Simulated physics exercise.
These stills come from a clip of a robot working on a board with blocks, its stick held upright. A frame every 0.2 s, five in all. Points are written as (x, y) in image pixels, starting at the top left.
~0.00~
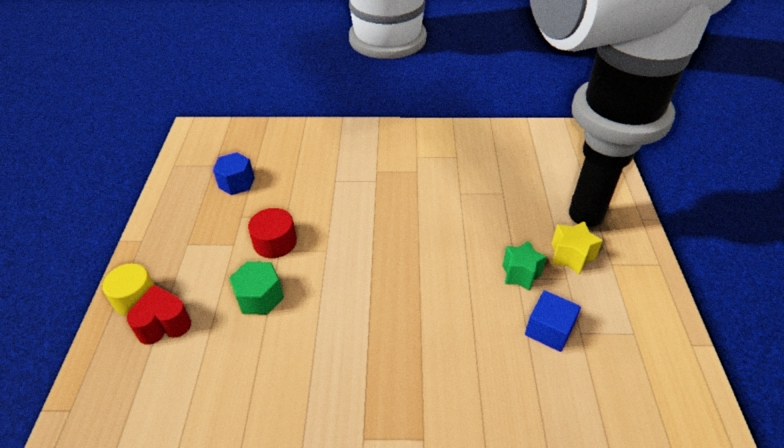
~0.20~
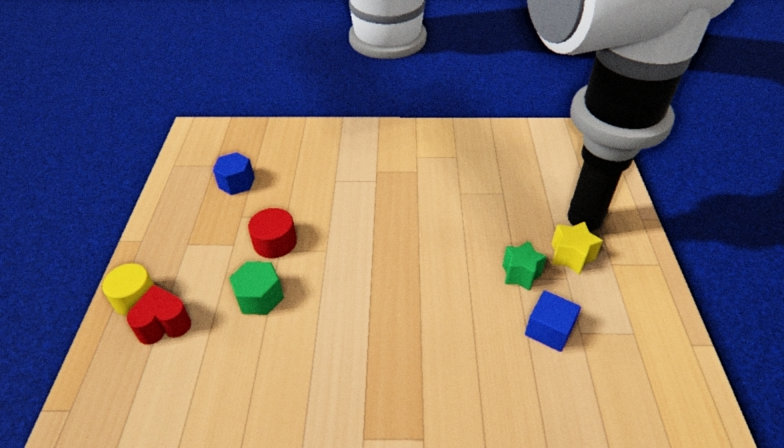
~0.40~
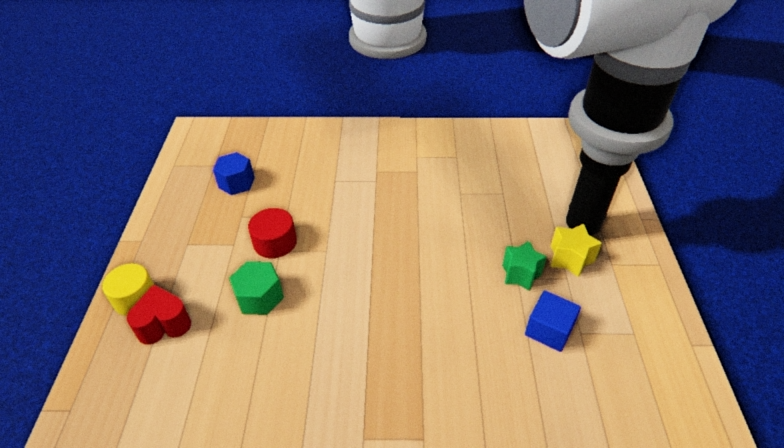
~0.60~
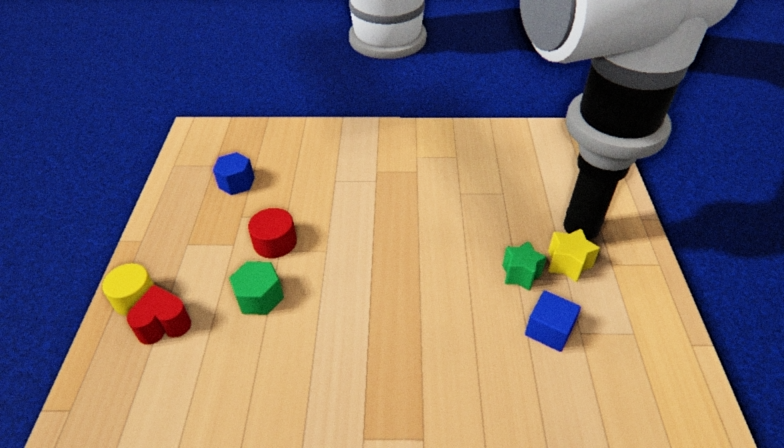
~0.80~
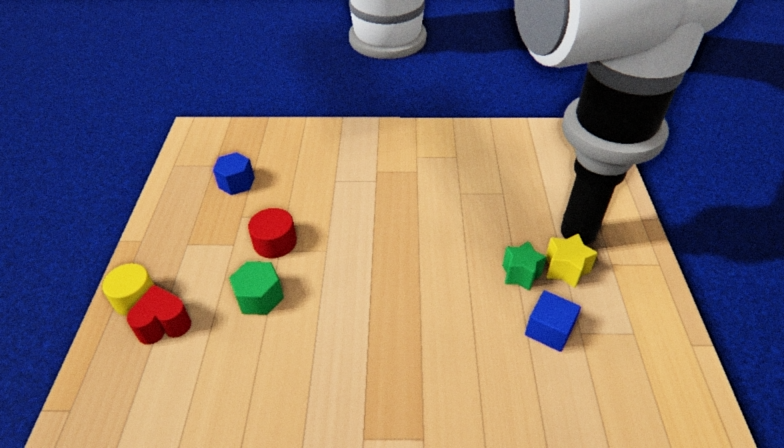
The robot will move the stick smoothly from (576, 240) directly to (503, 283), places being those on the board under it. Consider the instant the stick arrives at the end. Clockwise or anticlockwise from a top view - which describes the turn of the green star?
Viewed from above, clockwise.
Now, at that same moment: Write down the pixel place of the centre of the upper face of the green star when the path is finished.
Close to (477, 281).
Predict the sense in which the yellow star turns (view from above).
My prediction: CCW.
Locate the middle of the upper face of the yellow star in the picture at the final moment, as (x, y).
The answer is (554, 275).
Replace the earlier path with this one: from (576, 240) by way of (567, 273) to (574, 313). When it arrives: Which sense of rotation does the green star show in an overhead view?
The turn is clockwise.
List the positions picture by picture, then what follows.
Stick tip at (586, 216); block tops, green star at (525, 255); blue square piece at (556, 311); yellow star at (578, 237), in the first frame.
Stick at (585, 220); blocks unchanged, in the second frame.
Stick at (583, 224); yellow star at (577, 239), in the third frame.
Stick at (581, 228); yellow star at (575, 244), in the fourth frame.
Stick at (578, 233); green star at (525, 255); blue square piece at (556, 311); yellow star at (572, 250), in the fifth frame.
The first path, step by step. Halfway along, stick at (542, 254); green star at (519, 261), turned 45° clockwise; yellow star at (562, 271), turned 65° anticlockwise.
At the end, stick at (504, 276); green star at (477, 281), turned 60° clockwise; blue square piece at (557, 315); yellow star at (554, 275), turned 110° anticlockwise.
